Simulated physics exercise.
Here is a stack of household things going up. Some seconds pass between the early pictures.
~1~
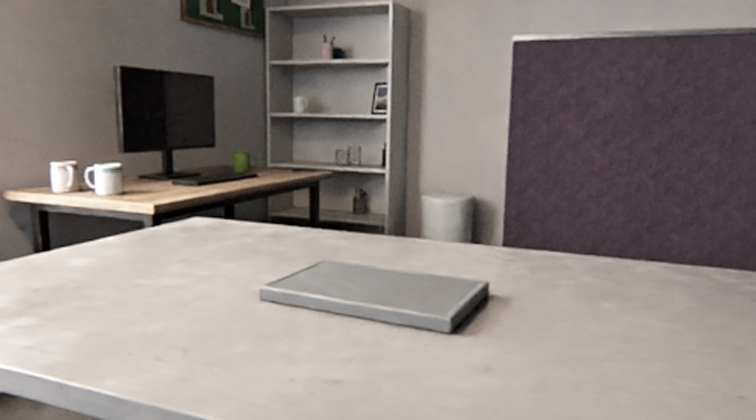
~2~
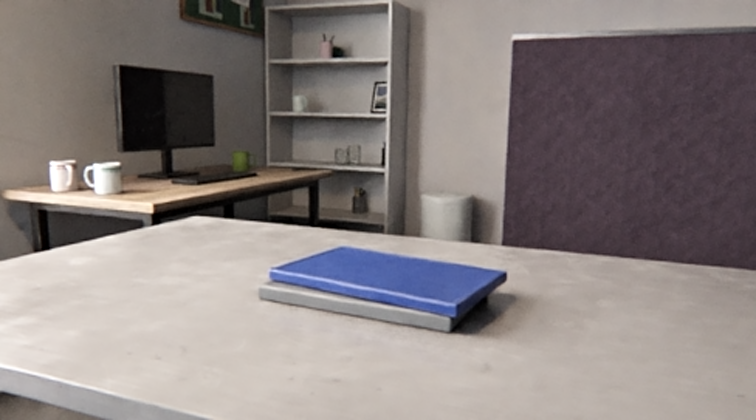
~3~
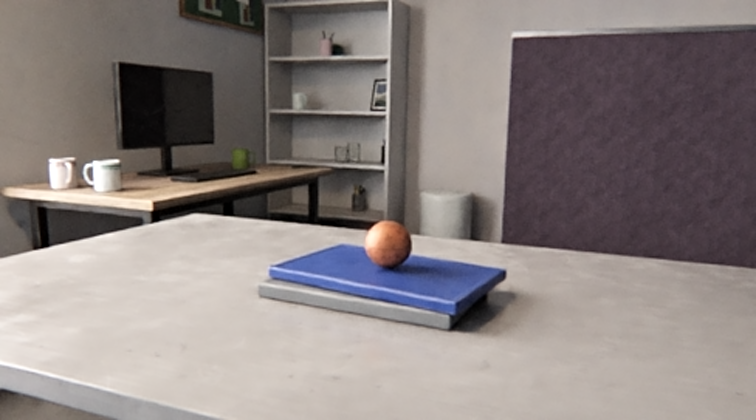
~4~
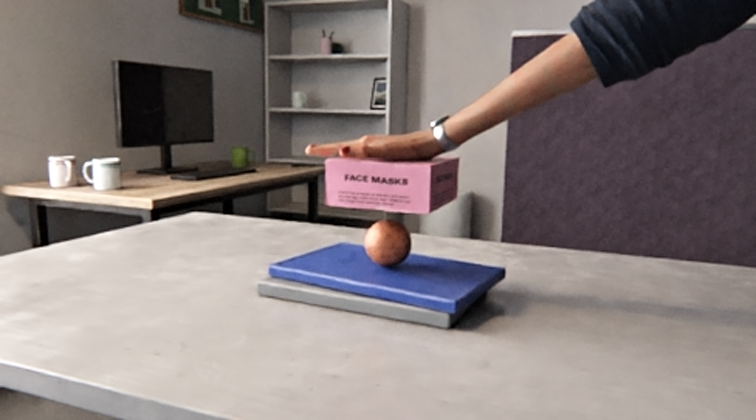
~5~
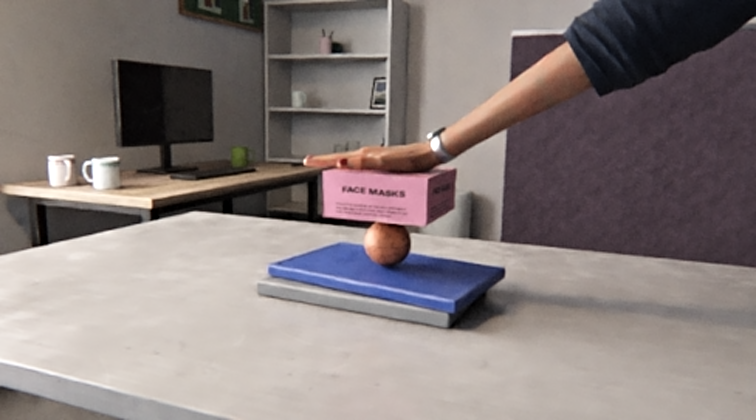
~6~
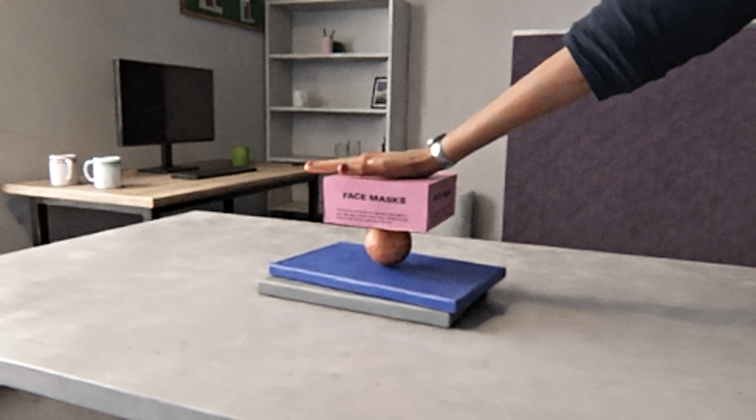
In the video, a blue tray appears on a flat gray slab on a table, followed by an orange ball on top. A hand then lowers a pink face masks box a short way onto the ball, keeping its palm on top.
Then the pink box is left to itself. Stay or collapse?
It comes apart.
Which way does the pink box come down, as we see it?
To the right.
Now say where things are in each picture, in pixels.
In the first picture, the last thing is not in view yet.
In the second picture, the last thing is not in view yet.
In the third picture, the last thing is not in view yet.
In the fourth picture, still above its spot; pink box (395, 180); blue tray (388, 271).
In the fifth picture, still above its spot; pink box (392, 191); orange ball (388, 243).
In the sixth picture, in place under the hand; pink box (393, 197).
Then, 0.60 s past the last view, pink box rocked 67° from its first pose near (450, 216); orange ball displaced a little.
Then, 1.00 s past the last view, pink box now fallen; orange ball displaced a little.
Finally, fallen, pink box; the other 3 still in place. Final places as the last picture's camera would see them, pink box near (568, 294). The pile gives way.
